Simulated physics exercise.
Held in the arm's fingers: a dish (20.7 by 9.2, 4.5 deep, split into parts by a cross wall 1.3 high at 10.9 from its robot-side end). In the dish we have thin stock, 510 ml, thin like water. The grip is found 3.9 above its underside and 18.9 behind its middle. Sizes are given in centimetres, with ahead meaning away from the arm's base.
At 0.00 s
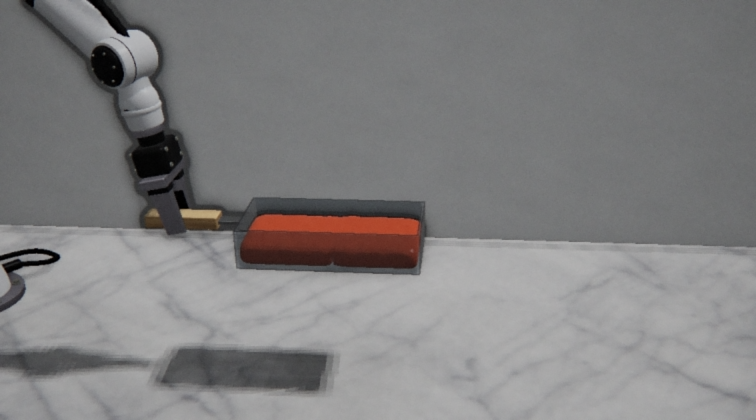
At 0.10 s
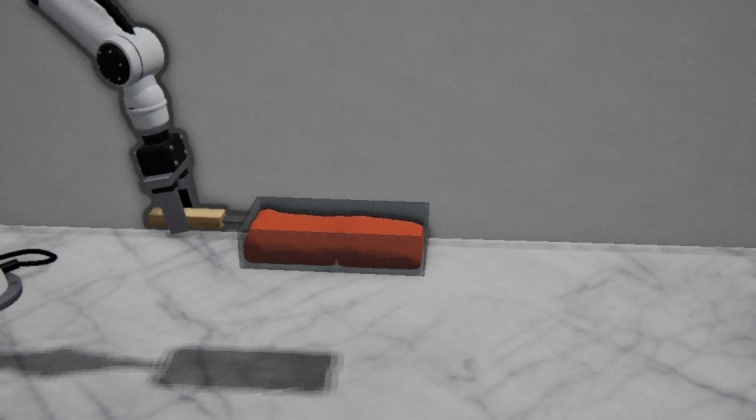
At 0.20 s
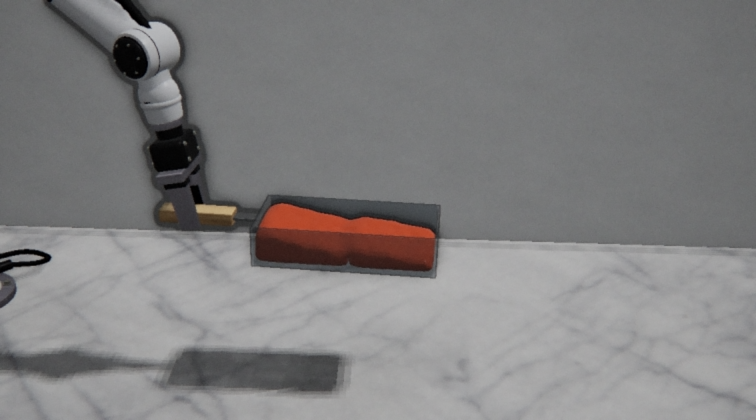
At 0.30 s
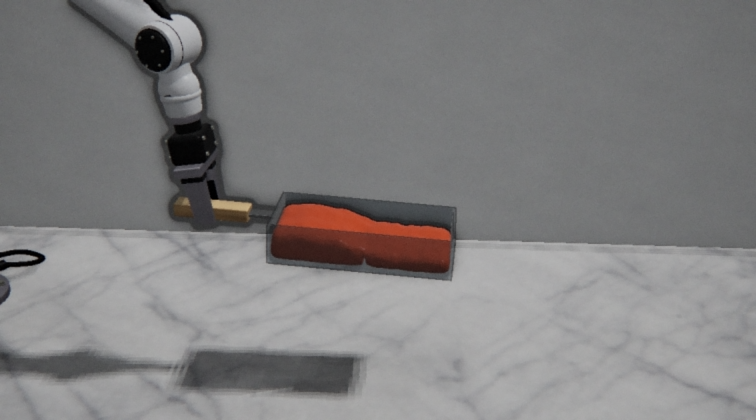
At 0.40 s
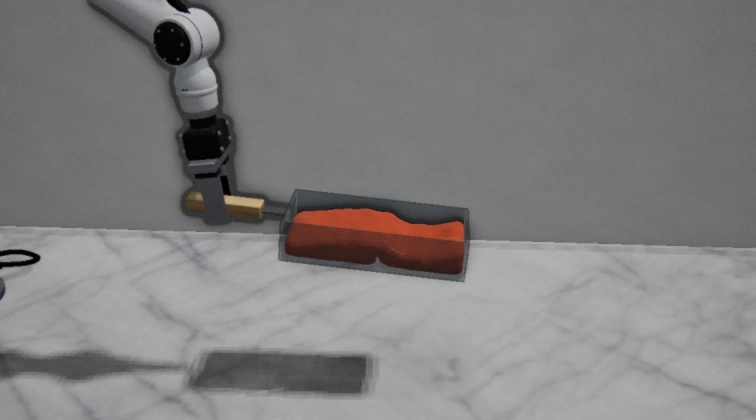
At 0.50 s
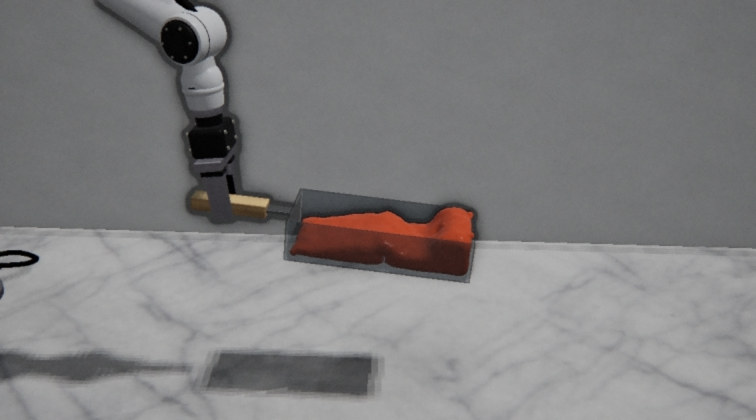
On a pale marble surface before a plain grey wall, seen from the side by a still camera, a white and black robot arm works at left. Its gripper holds the light wooden handle of a clear rectangular dish containing red-orange liquid. The arm carries the dish rightward, gradually tilting its far end down, while the liquid heaps toward the left, then surges right and rises at the far end.
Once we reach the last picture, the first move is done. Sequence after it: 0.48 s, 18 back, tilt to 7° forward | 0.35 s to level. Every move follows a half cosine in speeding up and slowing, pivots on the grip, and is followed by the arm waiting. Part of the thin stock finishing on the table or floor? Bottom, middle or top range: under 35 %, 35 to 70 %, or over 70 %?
Range: Bottom.
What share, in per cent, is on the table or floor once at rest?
Roughly 25 per cent.
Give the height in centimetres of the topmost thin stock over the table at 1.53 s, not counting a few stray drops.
Roughly 22 centimetres at most.
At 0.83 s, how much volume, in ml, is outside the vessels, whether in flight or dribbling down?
Estimate: Some 70 ml.
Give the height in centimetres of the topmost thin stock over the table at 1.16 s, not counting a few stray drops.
Up to some 23 cm.
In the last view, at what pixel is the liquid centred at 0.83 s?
I'd put it somewhere near (319, 251).
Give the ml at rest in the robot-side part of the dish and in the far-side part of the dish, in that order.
First place around 190 ml, second around 180 ml.
After 0.83 s, tilted 7° forward, liquid up to 22 above the table; 315 ml in the far-side part, 60 ml in the robot-side part, 60 ml on the table or floor, 75 ml in the air or running down outside.
After 1.16 s, tilted 3° forward, liquid up to 24 above the table; 220 ml in the robot-side part, 155 ml in the far-side part, 135 ml on the table or floor, 5 ml in the air or running down outside.
After 1.53 s, level, liquid up to 22 above the table; 210 ml in the far-side part, 160 ml in the robot-side part, 135 ml on the table or floor.
After 2.33 s, level, liquid up to 22 above the table; 200 ml in the robot-side part, 170 ml in the far-side part, 135 ml on the table or floor.
In the end, 195 ml in the robot-side part, 175 ml in the far-side part, 135 ml on the table or floor. That is 27 % on the table or floor.
